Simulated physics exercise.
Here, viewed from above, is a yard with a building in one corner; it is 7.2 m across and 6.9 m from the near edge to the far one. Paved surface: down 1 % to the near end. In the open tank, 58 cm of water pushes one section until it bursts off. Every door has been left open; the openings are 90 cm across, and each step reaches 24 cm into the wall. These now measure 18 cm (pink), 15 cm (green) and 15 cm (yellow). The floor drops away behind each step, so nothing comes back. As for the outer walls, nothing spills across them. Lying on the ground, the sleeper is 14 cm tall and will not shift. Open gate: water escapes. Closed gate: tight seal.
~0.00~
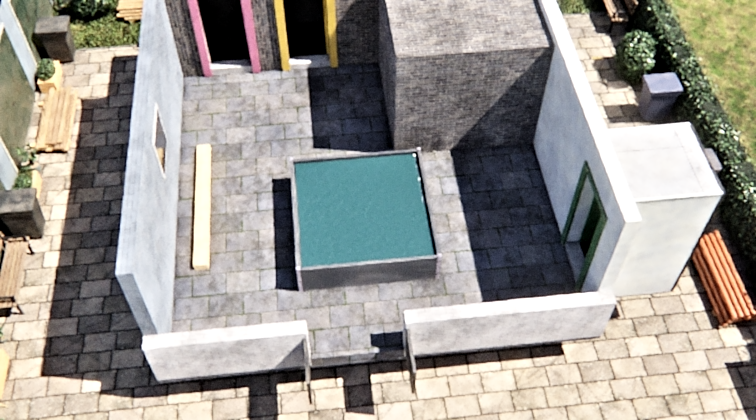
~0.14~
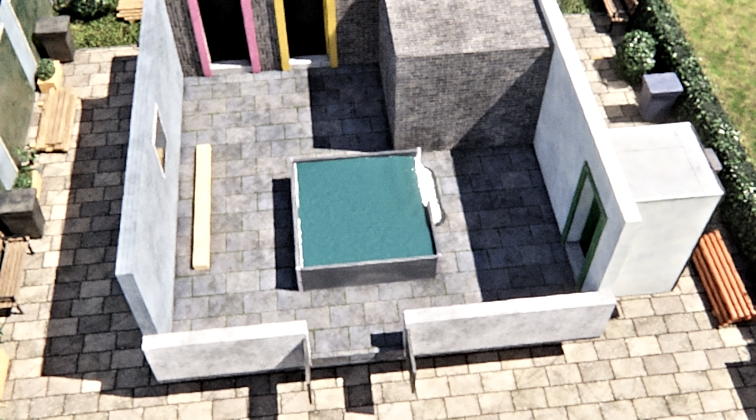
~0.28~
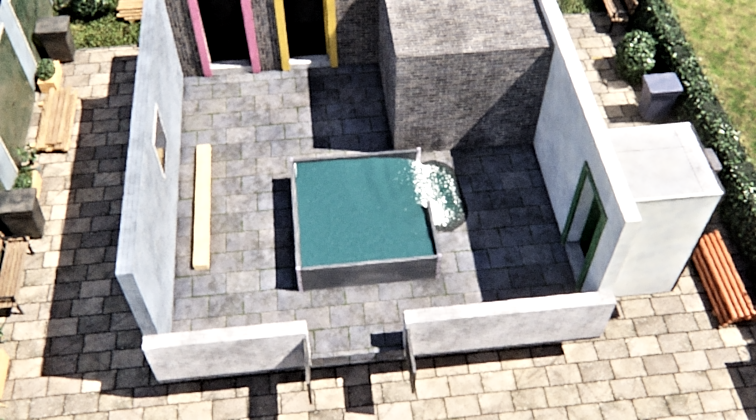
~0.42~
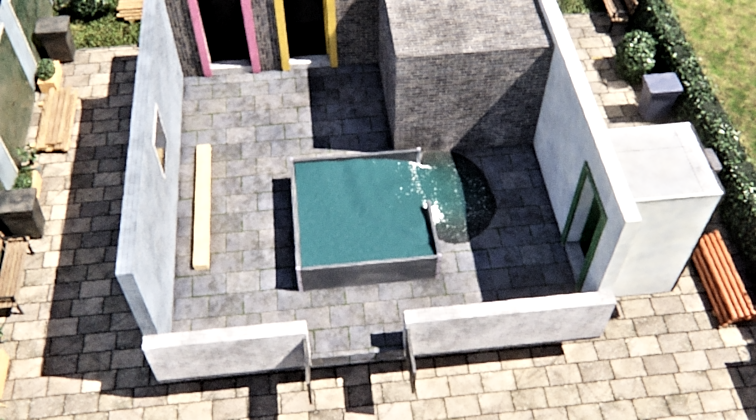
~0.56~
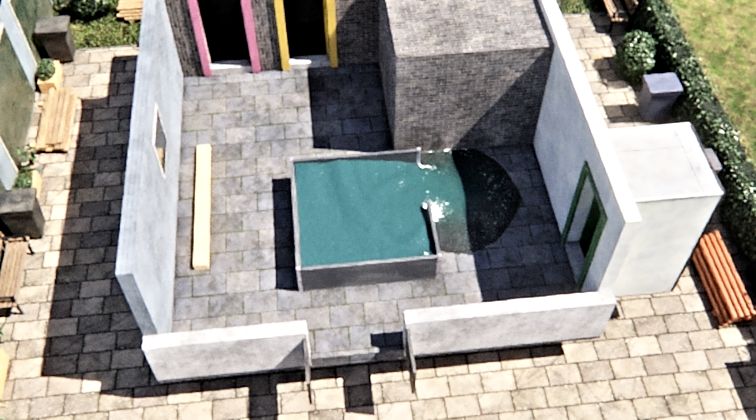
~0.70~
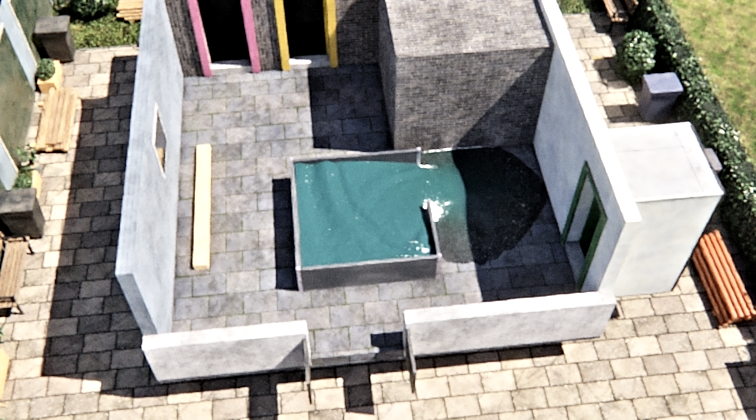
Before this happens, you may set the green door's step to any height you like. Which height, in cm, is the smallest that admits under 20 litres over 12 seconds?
The smallest is close to 19 cm.
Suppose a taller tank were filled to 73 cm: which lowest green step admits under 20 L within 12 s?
The step would need to be some 25 cm high.
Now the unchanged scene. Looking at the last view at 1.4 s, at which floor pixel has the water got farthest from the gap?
Around (562, 268).
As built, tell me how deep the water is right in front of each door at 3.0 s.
In cm - pink: 0, green: 17, yellow: 0.
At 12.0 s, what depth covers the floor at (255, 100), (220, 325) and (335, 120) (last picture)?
Some 4, 14 and 0 cm.
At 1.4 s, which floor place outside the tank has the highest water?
(527, 150).
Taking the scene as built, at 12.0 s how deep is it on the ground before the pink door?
It comes to about 8.5 centimetres deep.
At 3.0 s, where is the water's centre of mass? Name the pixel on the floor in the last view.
I'd put it close to (424, 222).
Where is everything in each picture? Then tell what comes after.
In the first frame, the open tank at (362, 209) is whole and still, 58 cm deep; the green door at (582, 234) is dry.
In the second frame, the gap is at (421, 190), the front 0.3 m out at (440, 220); the back of the open tank holds 58 cm.
In the third frame, water pours out at (421, 191) and has run 0.8 m, to (464, 210); about 10 cm deep outside, 58 cm at the back.
In the fourth frame, the front is at (491, 208), 1.3 m from the gap at (421, 192); 2.2 m2 of floor is wet, 58 cm left at the back.
In the fifth frame, water pours out at (421, 192) and has run 1.8 m, to (515, 203); about 6 cm deep outside, 58 cm at the back.
In the sixth frame, the front is at (542, 189), 2.4 m from the gap at (421, 192); 4.6 m2 of floor is wet, 57 cm left at the back; the green door at (582, 234), 3.1 m from the gap, is still 1.2 m from the nearest water.
After 1.4 s water covers 15 % of the floor, deepest (48 cm) near (527, 150); 7 cm at the green door, 0 litres in over its 15 cm step.
After 3.0 s water covers 25 % of the floor, deepest (40 cm) near (578, 319); 17 cm at the green door, 0 litres in over its 15 cm step.
After 12.0 s water covers 90 % of the floor, deepest (16 cm) near (214, 355); 12 cm at the green door, 54 litres in over its 15 cm step.
At the green door as built, the water arrived by 1.4 s and peaked near 21 cm at 5.8 s.
With a step of 16 cm, 43 litres would have come in within the 12 s; with 21.5 cm, 9 litres. So under 20 litres takes about 19 cm.
